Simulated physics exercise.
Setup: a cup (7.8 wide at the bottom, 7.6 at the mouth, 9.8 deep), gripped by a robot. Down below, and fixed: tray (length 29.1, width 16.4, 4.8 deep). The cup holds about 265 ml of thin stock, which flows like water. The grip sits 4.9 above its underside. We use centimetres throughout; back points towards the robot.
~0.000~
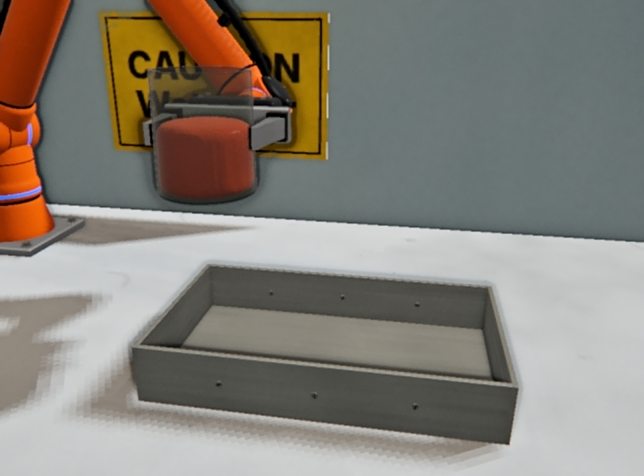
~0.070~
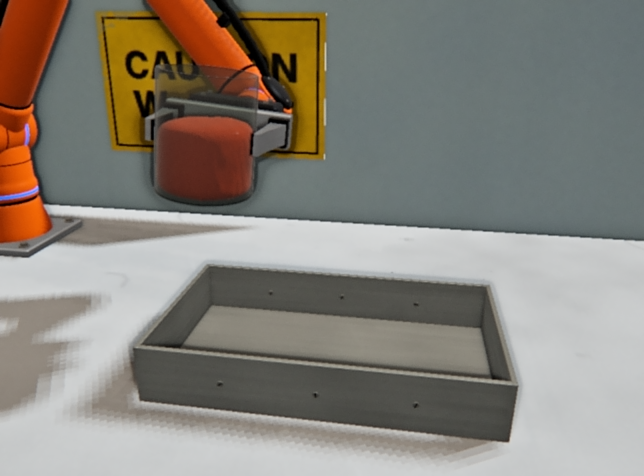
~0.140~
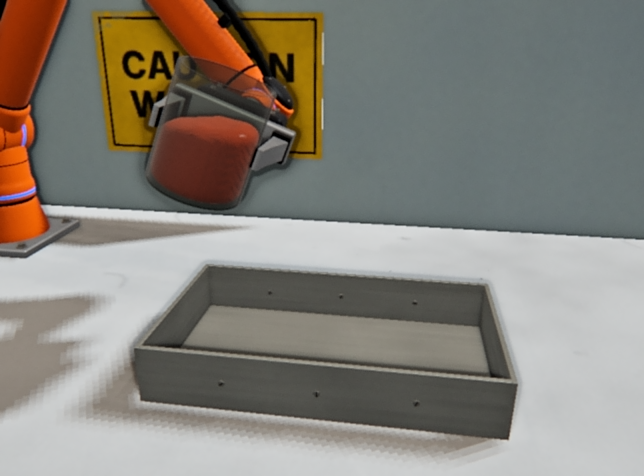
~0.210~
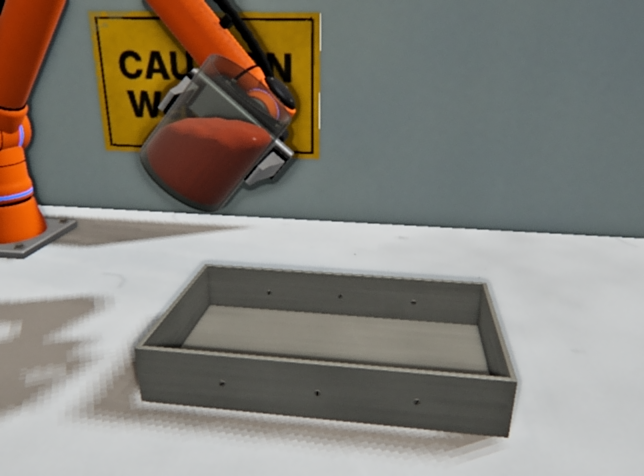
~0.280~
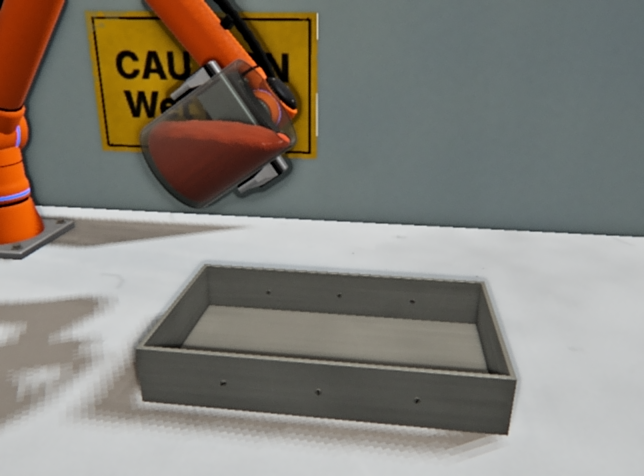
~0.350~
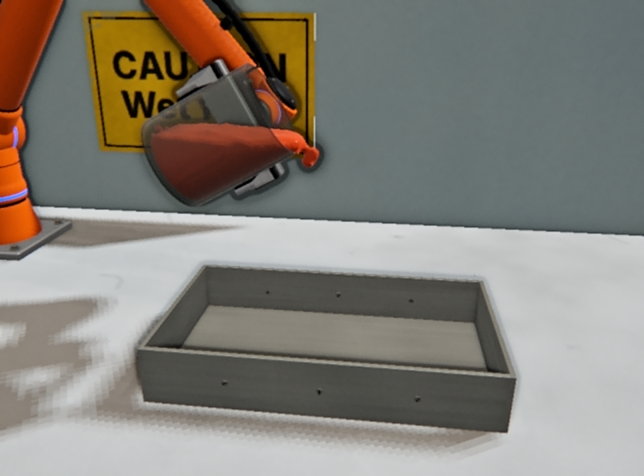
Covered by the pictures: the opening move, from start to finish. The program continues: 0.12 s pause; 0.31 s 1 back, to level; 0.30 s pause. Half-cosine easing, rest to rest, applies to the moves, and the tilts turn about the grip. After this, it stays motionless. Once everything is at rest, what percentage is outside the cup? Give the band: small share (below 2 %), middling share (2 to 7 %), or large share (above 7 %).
Large share.
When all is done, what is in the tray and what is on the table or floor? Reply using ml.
Around 35 ml in the first place and 0 ml in the second.
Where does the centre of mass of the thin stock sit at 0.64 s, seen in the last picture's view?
Near (233, 182).
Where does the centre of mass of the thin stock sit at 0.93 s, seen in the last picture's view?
(236, 189) or thereabouts.
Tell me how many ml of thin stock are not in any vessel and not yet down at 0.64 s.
I'd say around 10 ml.
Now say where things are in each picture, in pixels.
In the first frame, the cup middle at (205, 134), level; upper third of the thin stock around (204, 133), from x 160 to 250, top at y 120; 265 ml in the cup.
In the second frame, the cup middle at (206, 135), tilted 6° forward; upper third of the thin stock around (205, 133), from x 160 to 250, top at y 120.
In the third frame, the cup middle at (210, 136), tilted 21° forward; upper third of the thin stock around (207, 134), from x 150 to 255, top at y 120.
In the fourth frame, the cup middle at (215, 136), tilted 40° forward; upper third of the thin stock around (211, 134), from x 150 to 270, top at y 120.
In the fifth frame, the cup middle at (219, 137), tilted 55° forward; upper third of the thin stock around (215, 135), from x 145 to 290, top at y 120.
In the sixth frame, the cup middle at (221, 138), tilted 61° forward; upper third of the thin stock around (222, 137), from x 150 to 315, top at y 125; 260 ml in the cup.
After 0.64 s, tilted 25° forward, liquid up to 22 above the table; 230 ml in the cup, 25 ml in the tray, 10 ml in the air or running down outside.
After 0.93 s, level, liquid up to 22 above the table; 230 ml in the cup, 35 ml in the tray.
After 1.28 s, level, liquid up to 21 above the table; 230 ml in the cup, 35 ml in the tray.
After 2.08 s, level, liquid up to 21 above the table; 230 ml in the cup, 35 ml in the tray.
In the end, 230 ml in the cup, 35 ml in the tray. That is 13 % outside the cup.
